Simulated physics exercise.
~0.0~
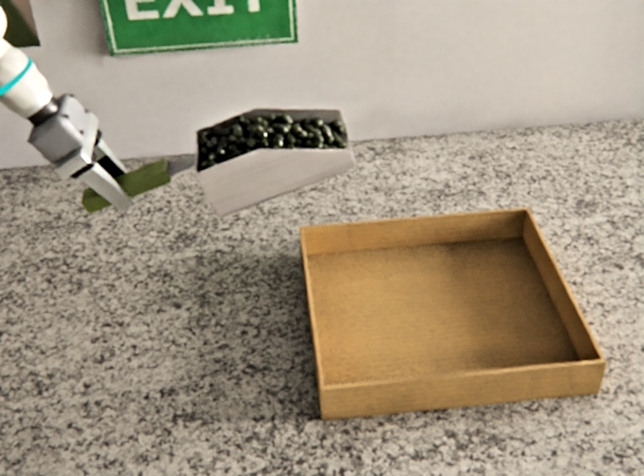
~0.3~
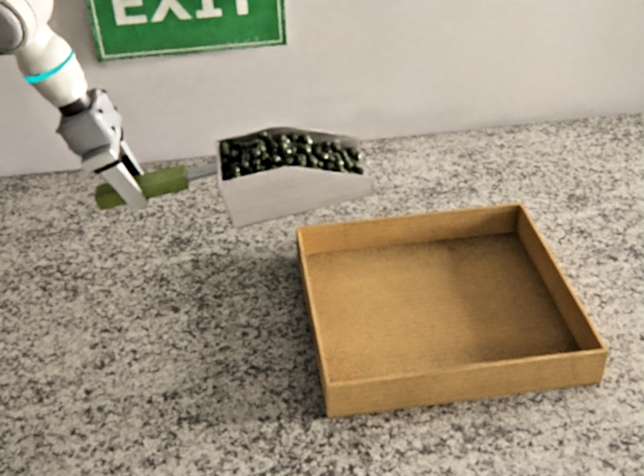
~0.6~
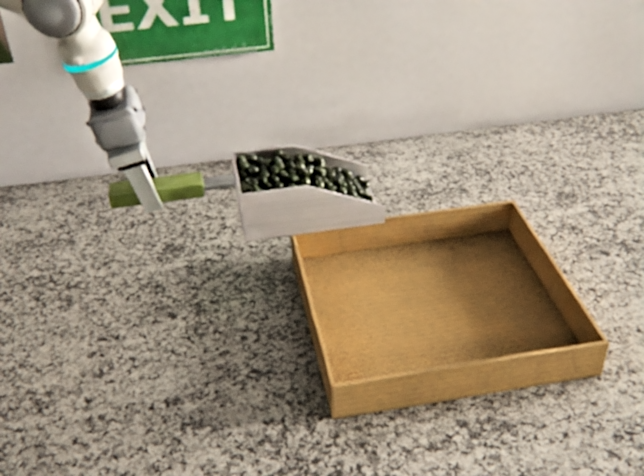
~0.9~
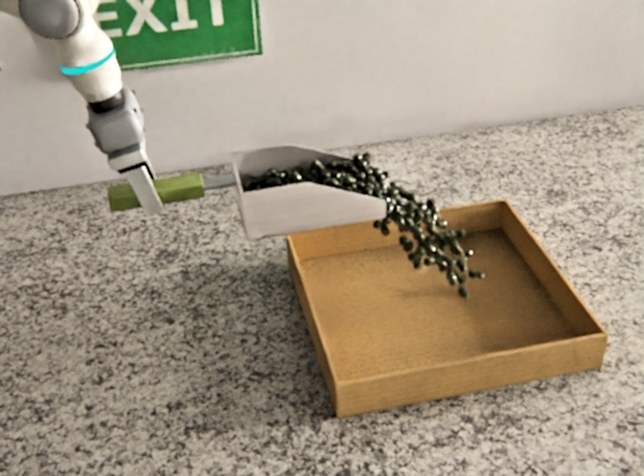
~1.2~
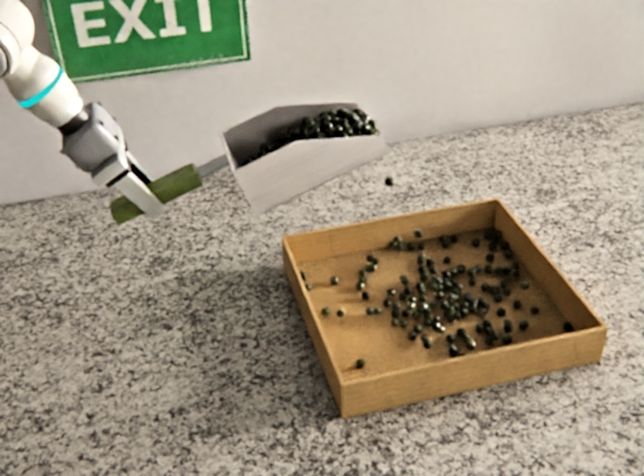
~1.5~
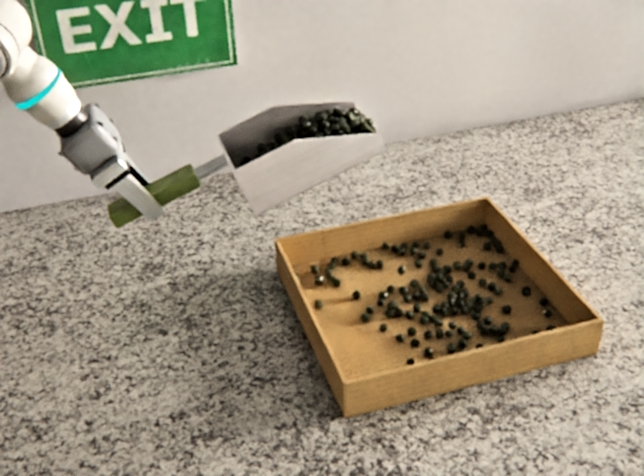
On a speckled grey tabletop beneath a green exit sign, a robot arm holds a metal scoop heaped with small dark beads, to the left of an empty, shallow wooden tray. The arm carries the scoop to the right and slightly down, tipping its open front toward the tray. Beads slide over the lip and pour down in a loose stream. The arm then tilts the scoop back and raises it a little, as one last bead drops. Dark beads end up scattered across the tray floor, while a large pile stays in the scoop, held still above.
